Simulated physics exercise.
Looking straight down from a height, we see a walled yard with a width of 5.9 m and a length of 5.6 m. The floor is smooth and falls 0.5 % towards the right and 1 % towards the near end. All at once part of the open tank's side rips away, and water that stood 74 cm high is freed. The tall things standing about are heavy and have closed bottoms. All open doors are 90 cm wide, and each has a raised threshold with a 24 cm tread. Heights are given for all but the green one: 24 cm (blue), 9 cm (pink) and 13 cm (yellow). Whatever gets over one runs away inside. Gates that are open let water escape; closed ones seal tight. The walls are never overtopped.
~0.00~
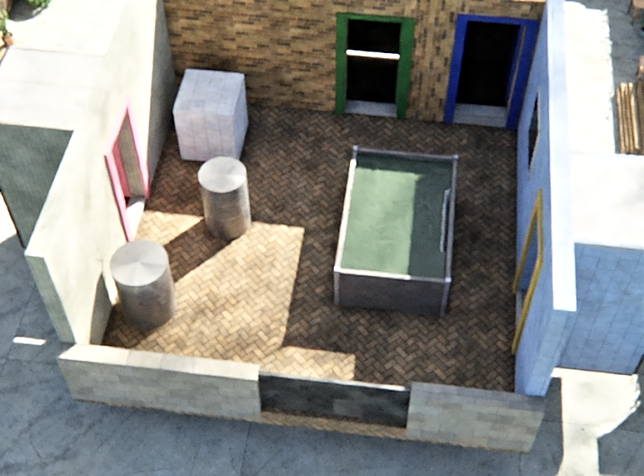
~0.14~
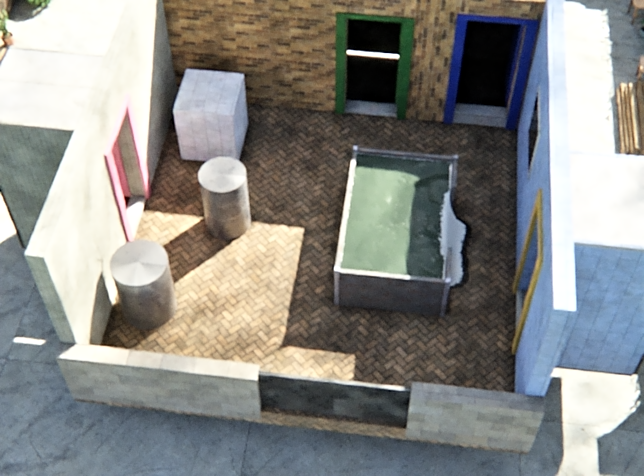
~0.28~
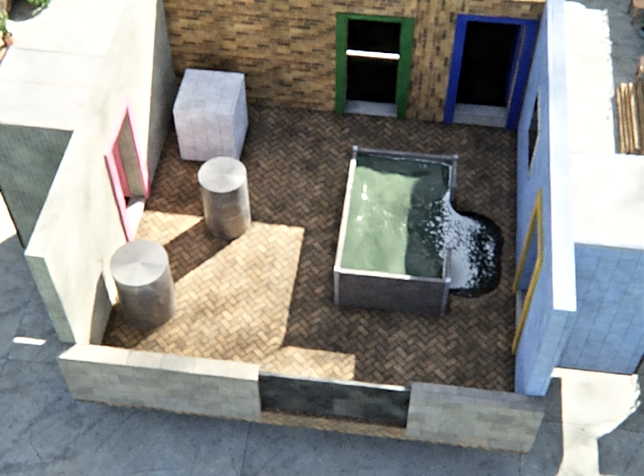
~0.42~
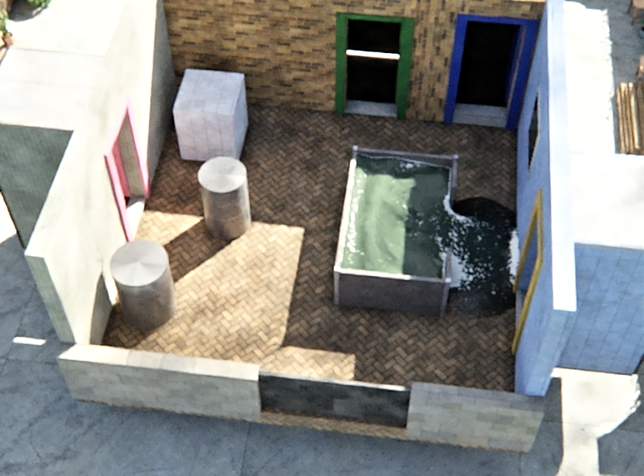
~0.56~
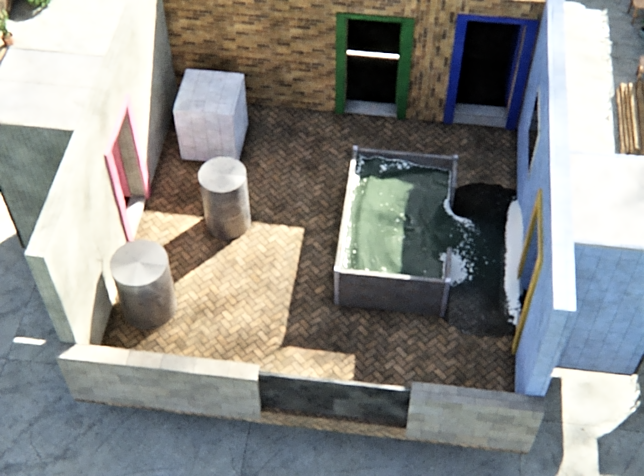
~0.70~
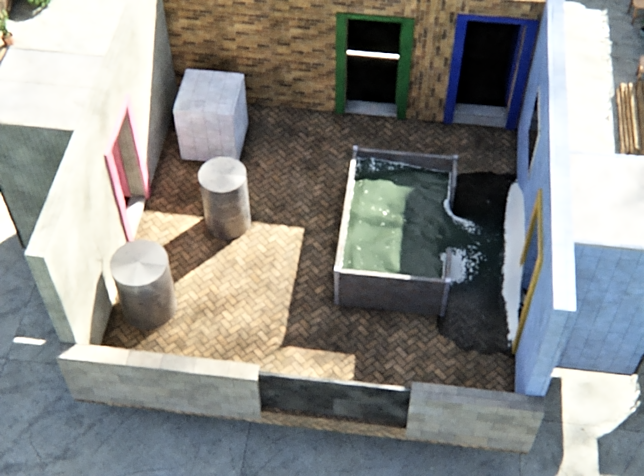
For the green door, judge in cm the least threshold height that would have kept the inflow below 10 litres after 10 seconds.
A threshold of about 5.5 cm.
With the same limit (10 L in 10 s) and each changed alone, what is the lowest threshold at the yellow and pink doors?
Some 31 cm for yellow, some 11.0 cm for pink.
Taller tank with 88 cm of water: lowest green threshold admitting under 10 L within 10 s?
Step height: Approx. 6.5 cm.
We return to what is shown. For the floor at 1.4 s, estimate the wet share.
Roughly 20 percent of the floor.
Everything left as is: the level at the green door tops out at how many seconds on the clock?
About 2.8 seconds.
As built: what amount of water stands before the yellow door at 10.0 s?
Lab note: Depth approx. 6.0 cm.
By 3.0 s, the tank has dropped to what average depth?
It averages close to 27 centimetres.
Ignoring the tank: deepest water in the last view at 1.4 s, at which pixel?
Around pixel (508, 264).
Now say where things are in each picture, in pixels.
The first picture shows the open tank at (399, 215) is whole and still, 74 cm deep; the green door at (373, 71) is dry.
In the second picture, water pours out at (446, 241) and has run 0.3 m, to (464, 279); about 7 cm deep outside, 74 cm at the back.
In the third picture, the gap is at (446, 241), the front 0.8 m out at (496, 275); the back of the open tank holds 72 cm.
In the fourth picture, water pours out at (446, 241) and has run 1.1 m, to (516, 301); about 12 cm deep outside, 64 cm at the back.
In the fifth picture, water pours out at (446, 241) and has run 1.3 m, to (515, 331); about 9 cm deep outside, 64 cm at the back.
In the sixth picture, water pours out at (446, 241) and has run 1.6 m, to (515, 353); about 10 cm deep outside, 66 cm at the back; the green door at (373, 71), 3.1 m from the gap, is still 2.1 m from the nearest water.
After 1.4 s water covers 20 % of the floor, deepest (52 cm) near (508, 264); it has not reached the green door.
After 3.0 s water covers 50 % of the floor, deepest (32 cm) near (508, 264); 9 cm at the green door, 0 litres in over its 8 cm threshold.
After 10.0 s water covers 95 % of the floor, deepest (16 cm) near (308, 401); 3 cm at the green door, 2 litres in over its 8 cm threshold.
At the green door as built, the water arrived by 2.0 s and peaked near 9 cm at 2.8 s.
Run again over the same 10 s with other heights there, 15 litres in over 4.5 cm, 5 litres over 6.5 cm. The limit of 10 litres is kept from about 5.5 cm up.
